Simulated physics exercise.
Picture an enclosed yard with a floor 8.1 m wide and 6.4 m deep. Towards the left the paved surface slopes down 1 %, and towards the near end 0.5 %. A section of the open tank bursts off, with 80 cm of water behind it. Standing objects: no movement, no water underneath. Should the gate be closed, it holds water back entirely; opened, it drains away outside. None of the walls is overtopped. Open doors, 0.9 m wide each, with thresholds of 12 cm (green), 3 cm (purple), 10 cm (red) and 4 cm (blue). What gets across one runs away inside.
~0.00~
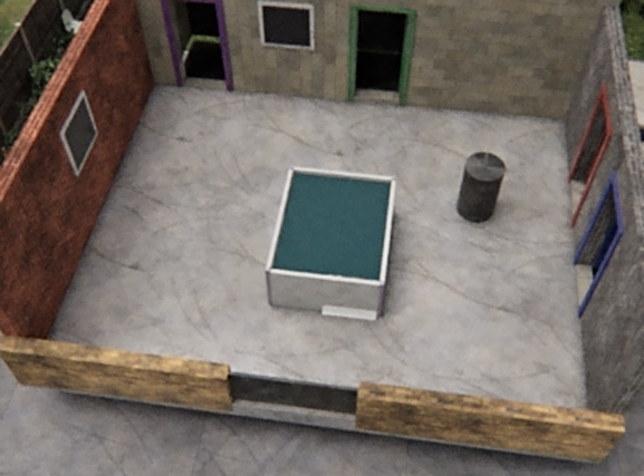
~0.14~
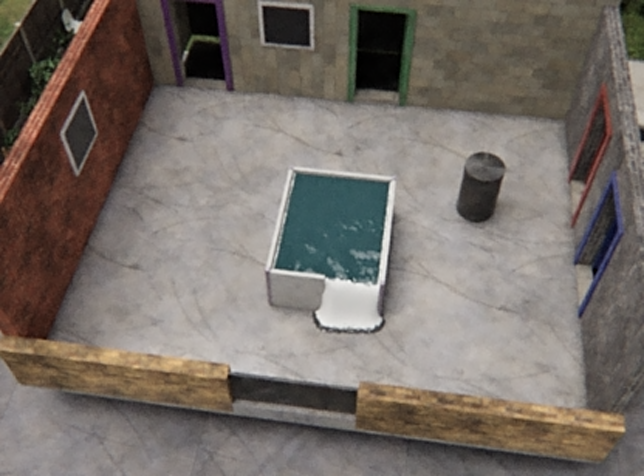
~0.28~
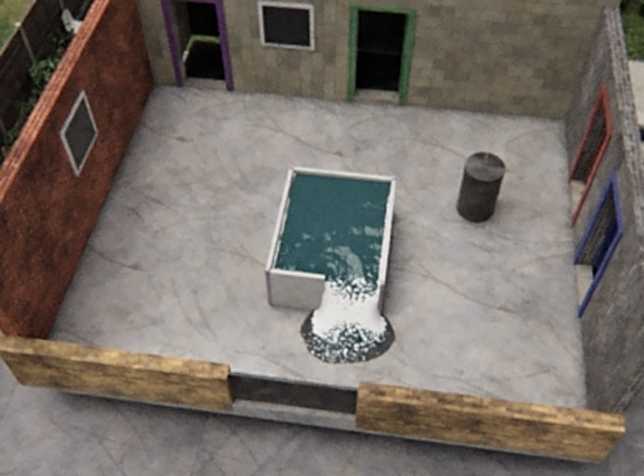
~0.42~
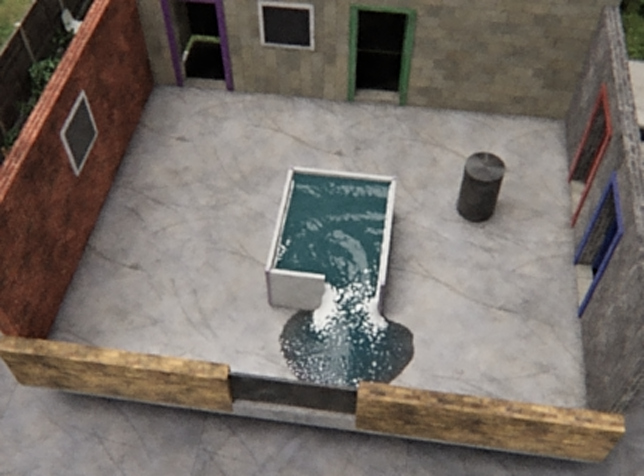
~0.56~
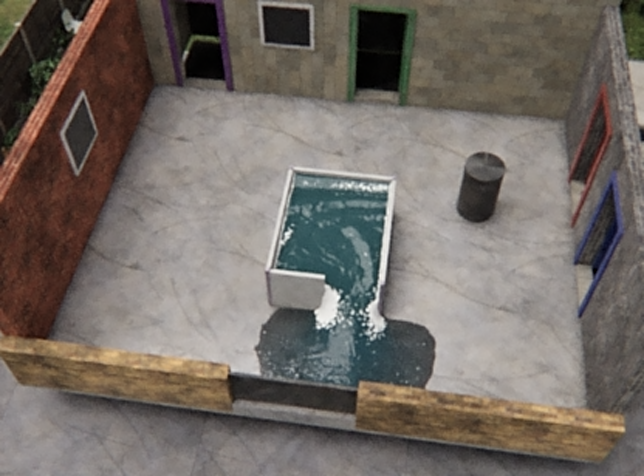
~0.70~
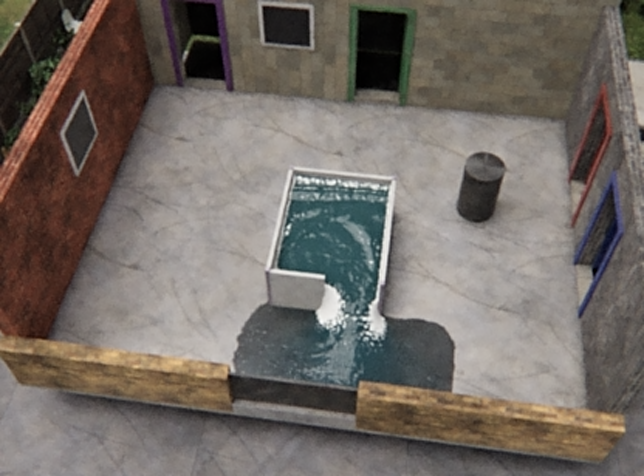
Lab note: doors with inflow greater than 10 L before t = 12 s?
As I see it, the green door stops short of the limit; the purple door overruns the limit; the red door stops short of the limit; the blue door overruns the limit.
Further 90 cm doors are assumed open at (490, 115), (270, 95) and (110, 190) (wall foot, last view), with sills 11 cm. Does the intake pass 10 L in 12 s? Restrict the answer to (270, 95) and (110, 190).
Less, less.
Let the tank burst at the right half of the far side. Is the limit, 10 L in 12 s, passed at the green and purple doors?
Log - green: Threshold topped, purple: Threshold topped.
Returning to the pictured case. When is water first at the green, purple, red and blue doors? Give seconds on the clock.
So green at 6.0 s, purple at 5.5 s, red at 3.0 s, and blue at 2.2 s.
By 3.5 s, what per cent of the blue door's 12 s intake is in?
By then it's near 15% of the total.
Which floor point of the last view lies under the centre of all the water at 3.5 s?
The water's centre sits at about (338, 304).
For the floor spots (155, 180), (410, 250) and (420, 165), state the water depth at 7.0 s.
Roughly 5, 5 and 1 cm, in turn.
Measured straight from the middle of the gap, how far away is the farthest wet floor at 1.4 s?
I'd say around 3.8 m from the gap.
After 1.4 s water covers 15 % of the floor and is deepest (48 cm) near (336, 390); green door not reached, purple door not reached, red door not reached, blue door not reached.
After 2.2 s water covers 25 % of the floor and is deepest (40 cm) near (336, 390); green door not reached, purple door not reached, red door not reached, blue door not reached.
After 3.5 s water covers 45 % of the floor and is deepest (28 cm) near (335, 401); green door not reached, purple door not reached, red door 3 cm at the sill, 0 L in, blue door 9 cm at the sill, 5 L in.
After 7.0 s water covers 80 % of the floor and is deepest (15 cm) near (335, 401); green door 3 cm at the sill, 0 L in, purple door 8 cm at the sill, 16 L in, red door 4 cm at the sill, 0 L in, blue door 6 cm at the sill, 28 L in.
After 12.0 s water covers 95 % of the floor and is deepest (14 cm) near (119, 171); green door 3 cm at the sill, 0 L in, purple door 7 cm at the sill, 85 L in, red door 5 cm at the sill, 0 L in, blue door 3 cm at the sill, 30 L in.
